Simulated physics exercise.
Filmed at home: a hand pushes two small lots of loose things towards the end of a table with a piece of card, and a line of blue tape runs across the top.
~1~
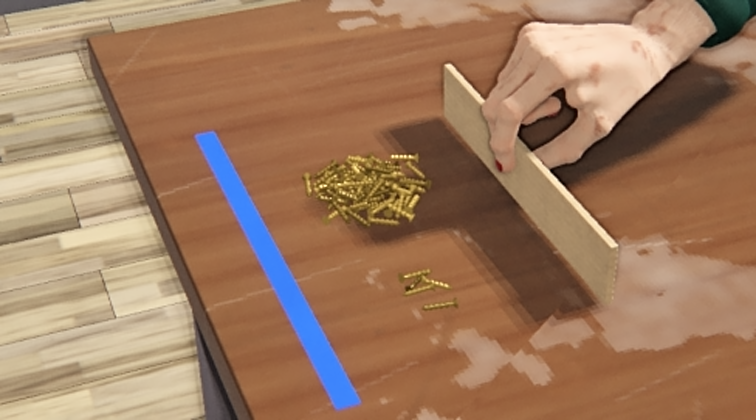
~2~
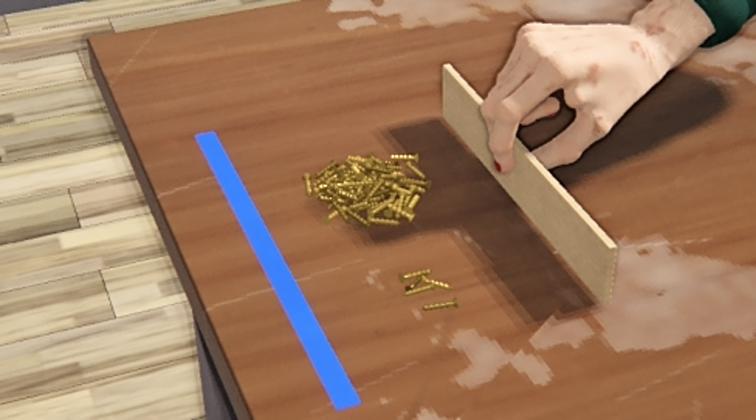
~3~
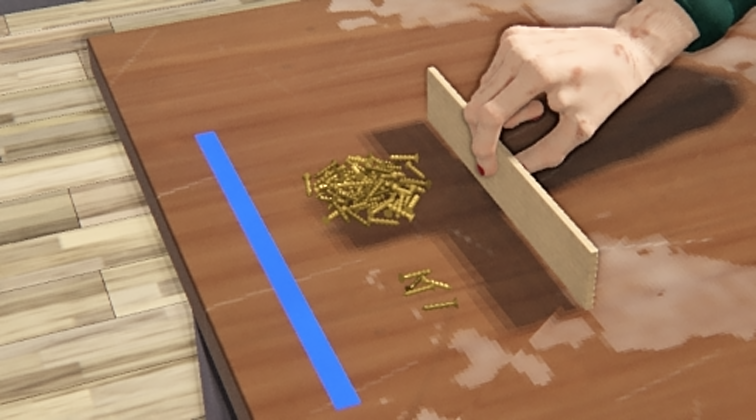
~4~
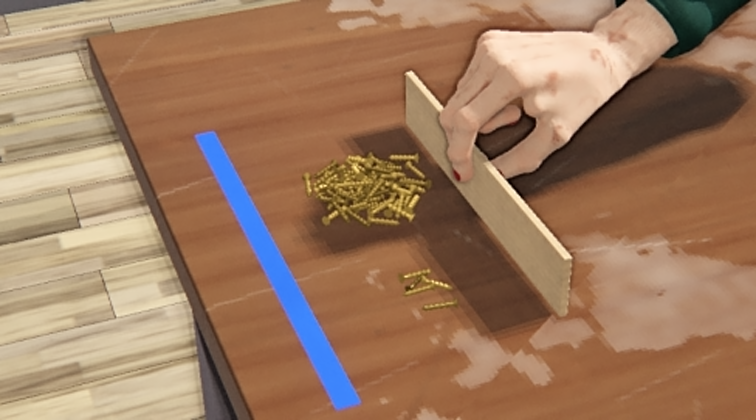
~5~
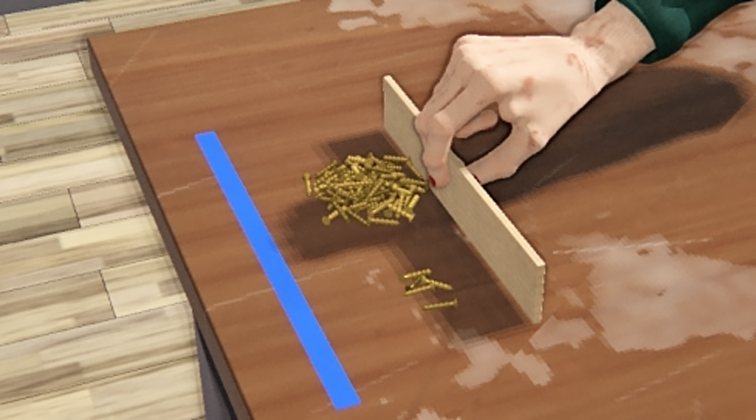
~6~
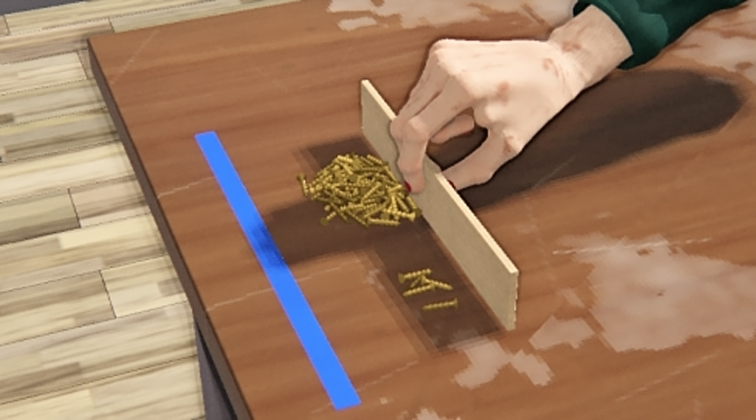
On a wooden table marked with blue tape, a hand slid an upright piece of card leftward towards two batches of brass screws, nudging some of the larger pile while the few in front lay still.
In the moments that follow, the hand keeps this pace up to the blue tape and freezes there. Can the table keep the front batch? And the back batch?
Note. Front batch: No pieces fall. Back batch: Some pieces fall off.
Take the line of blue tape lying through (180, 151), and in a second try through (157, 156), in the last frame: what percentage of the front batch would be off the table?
First stop roughly 0 per cent off, second stop 100 per cent.
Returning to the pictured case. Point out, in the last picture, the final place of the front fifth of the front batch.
I'd place it close to (272, 328).
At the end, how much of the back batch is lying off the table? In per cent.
It works out to around 10 in a hundred.
Then, 0.56 s later than the last frame, piece of card still moving, near (339, 185); front batch all on the table, its front near (351, 290); back batch all on the table, its front near (241, 201).
Then, 1.13 s later than the last frame, piece of card stopped at the blue tape; front batch all on the table, its front near (271, 328); back batch just a few over the edge.
Then, 1.41 s later than the last frame, piece of card stopped at the blue tape; front batch all on the table, its front near (271, 328); back batch about a tenth over the edge.
When it is over, piece of card stopped at the blue tape; front batch all on the table, its front near (271, 328); back batch about a tenth over the edge.
